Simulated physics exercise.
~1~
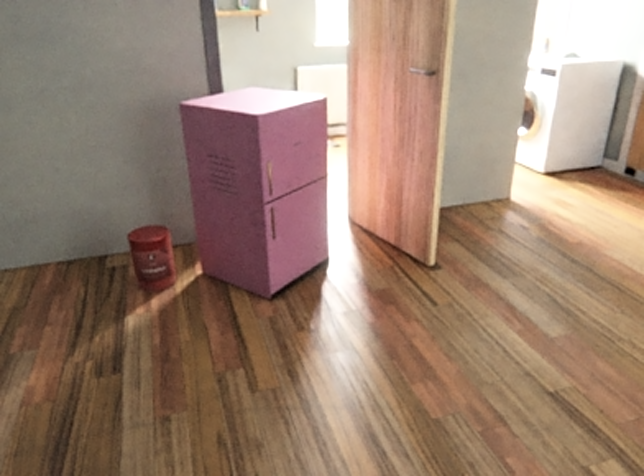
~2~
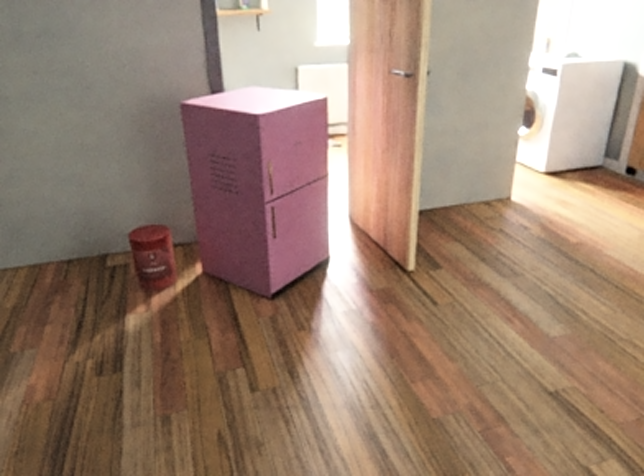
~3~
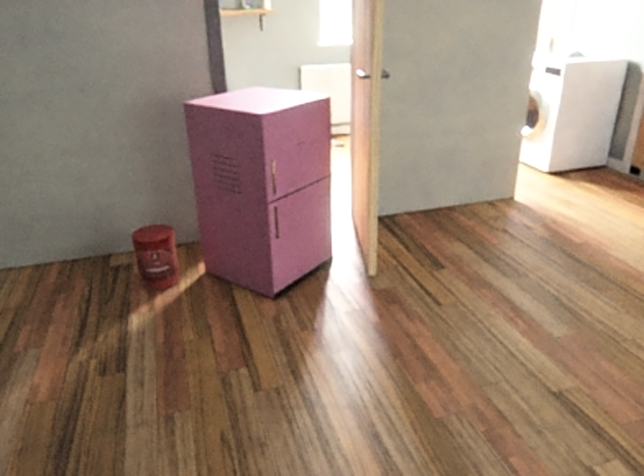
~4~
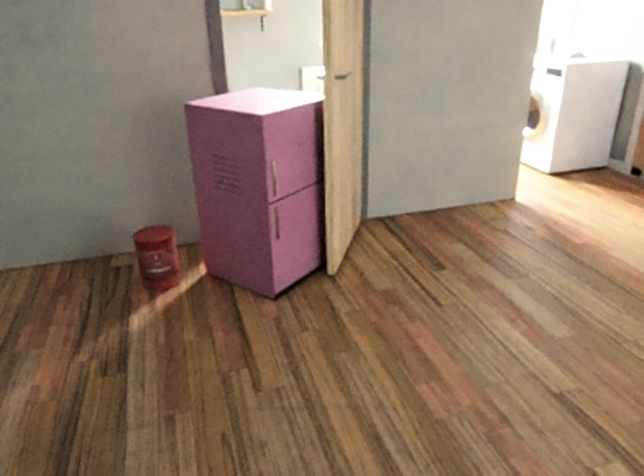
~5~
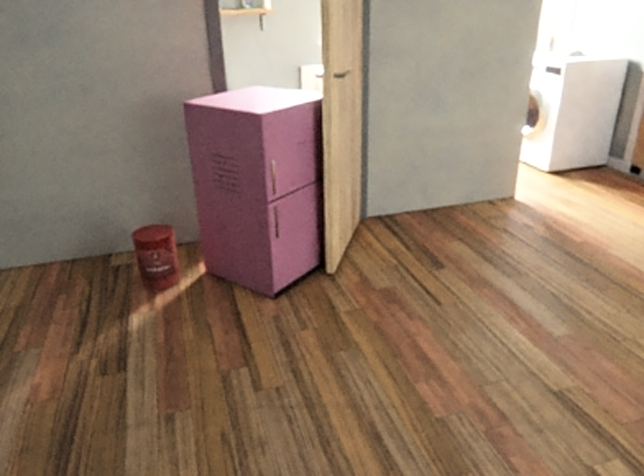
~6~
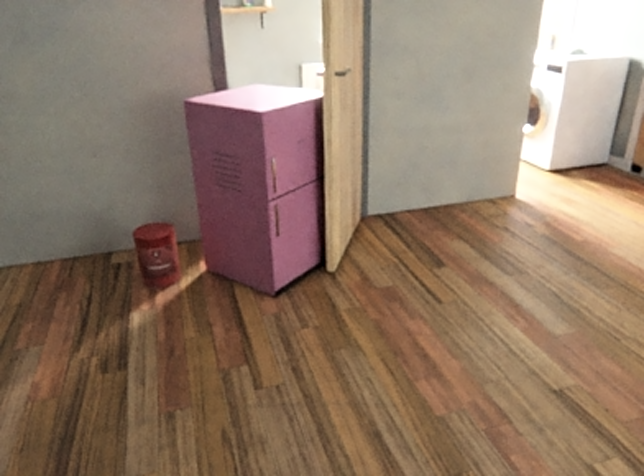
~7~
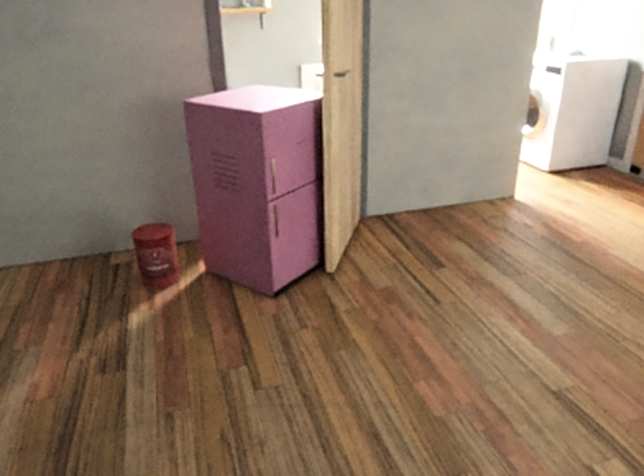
At the start, a wooden door stands wide open in a doorway in a grey wall, with a pink fridge-like cabinet beside the opening and a red pail to its left on the wood floor. A white washing machine sits in a bright room at the far right. The door swings leftward toward the cabinet, turning until it appears nearly edge-on. It swings a little further, then stops right beside the cabinet, still partly open. The cabinet and the pail stay where they are, and the door remains still through the end.
